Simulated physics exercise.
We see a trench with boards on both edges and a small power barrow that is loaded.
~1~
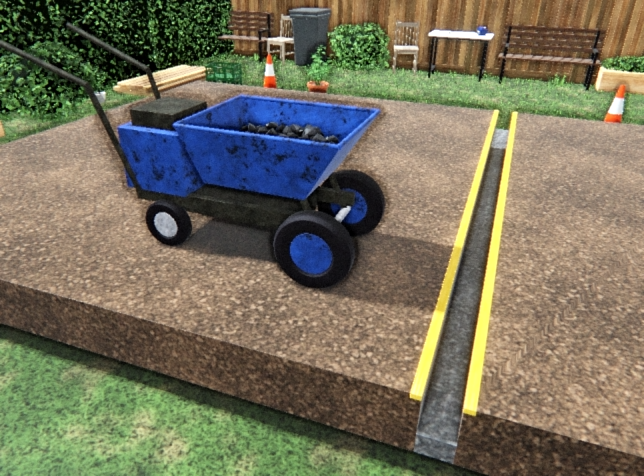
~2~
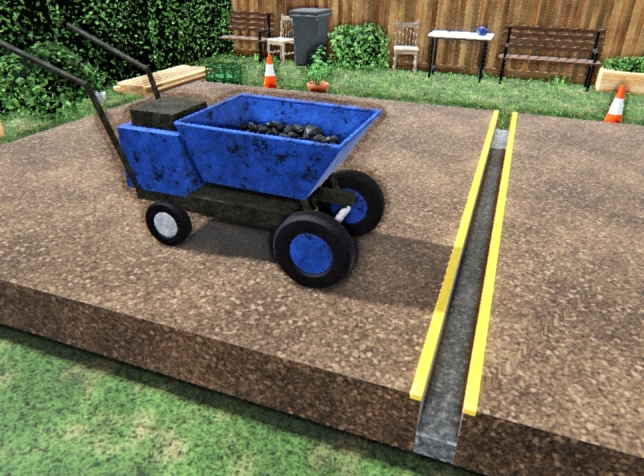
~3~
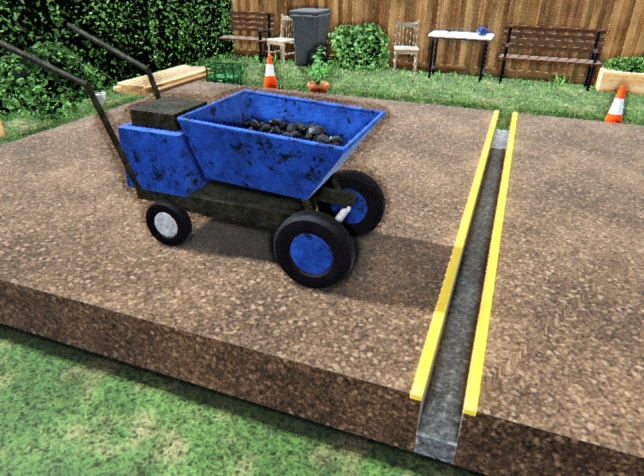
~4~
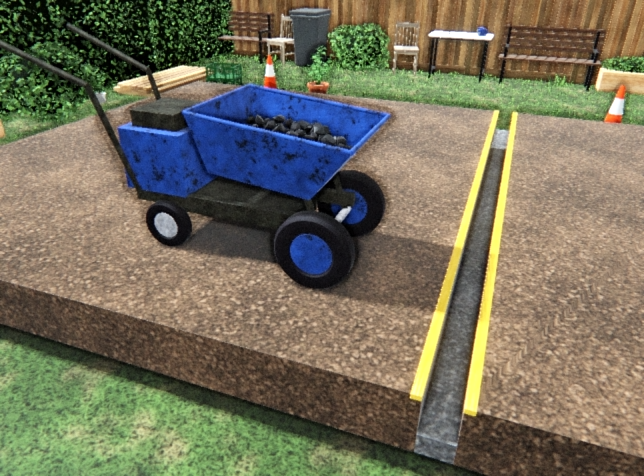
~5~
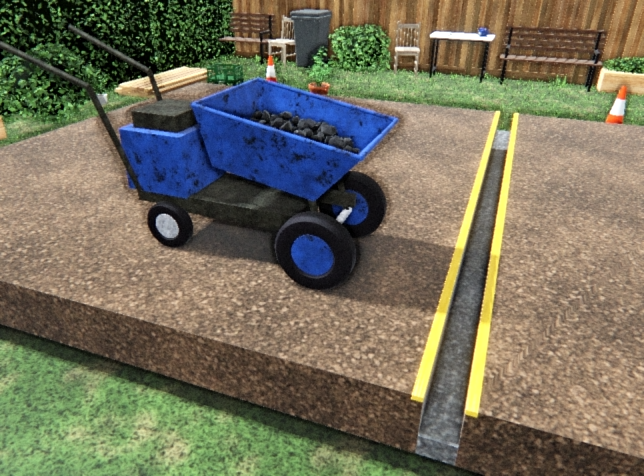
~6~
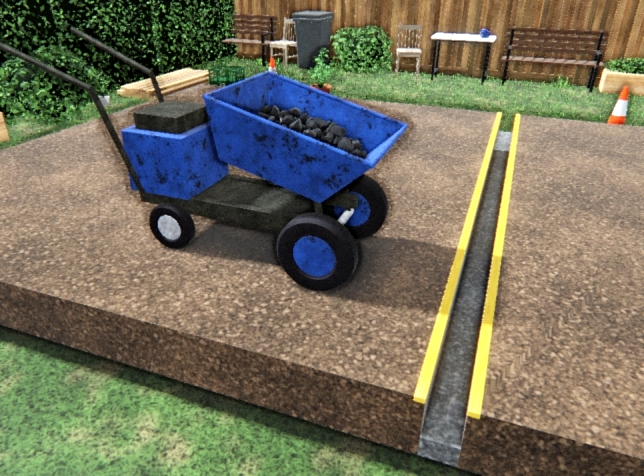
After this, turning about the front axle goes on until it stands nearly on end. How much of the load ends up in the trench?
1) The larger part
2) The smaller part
1.
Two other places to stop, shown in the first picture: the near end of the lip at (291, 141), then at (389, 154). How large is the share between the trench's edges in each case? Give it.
40 % and 30 %.
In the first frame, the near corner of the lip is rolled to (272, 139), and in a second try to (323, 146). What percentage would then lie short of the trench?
The first spot yields roughly 70 percent, the second roughly 30 percent.
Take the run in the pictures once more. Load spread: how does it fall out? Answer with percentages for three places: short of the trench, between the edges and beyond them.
Short: 15; between: 65; beyond: 15 per cent.
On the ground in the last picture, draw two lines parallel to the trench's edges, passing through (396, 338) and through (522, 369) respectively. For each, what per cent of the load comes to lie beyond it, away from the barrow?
In order, some 100 % then some 10 %.
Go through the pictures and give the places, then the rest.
In the first picture, lip of the skip at (339, 148), level; top of the load at (288, 139), lumps of coal; first edge of the trench at (431, 344); far edge at (478, 356), the trench under half as wide as the skip, and about as deep as wide.
In the second picture, lip of the skip at (340, 148), level; top of the load at (289, 139).
In the third picture, lip of the skip at (344, 150), tipped barely; top of the load at (274, 144).
In the fourth picture, lip of the skip at (351, 153), tipped a little; top of the load at (279, 132).
In the fifth picture, lip of the skip at (361, 159), tipped a little; top of the load at (278, 127).
In the sixth picture, lip of the skip at (372, 166), tipped clearly; top of the load at (275, 127); first edge of the trench at (434, 347); far edge at (482, 358).
Soon after the last picture, skip tipped steeply; all in the skip.
A little later, skip tipped right over; nearly all in the skip; a stray few short of the trench; a small part in or heaped over the trench; a stray few falling.
Later still, skip tipped right over; about a quarter in the skip; a small part short of the trench; about half in or heaped over the trench; a small part beyond it.
By the end, skip tipped right over; about a quarter short of the trench; about two thirds in or heaped over the trench; about a quarter beyond it.
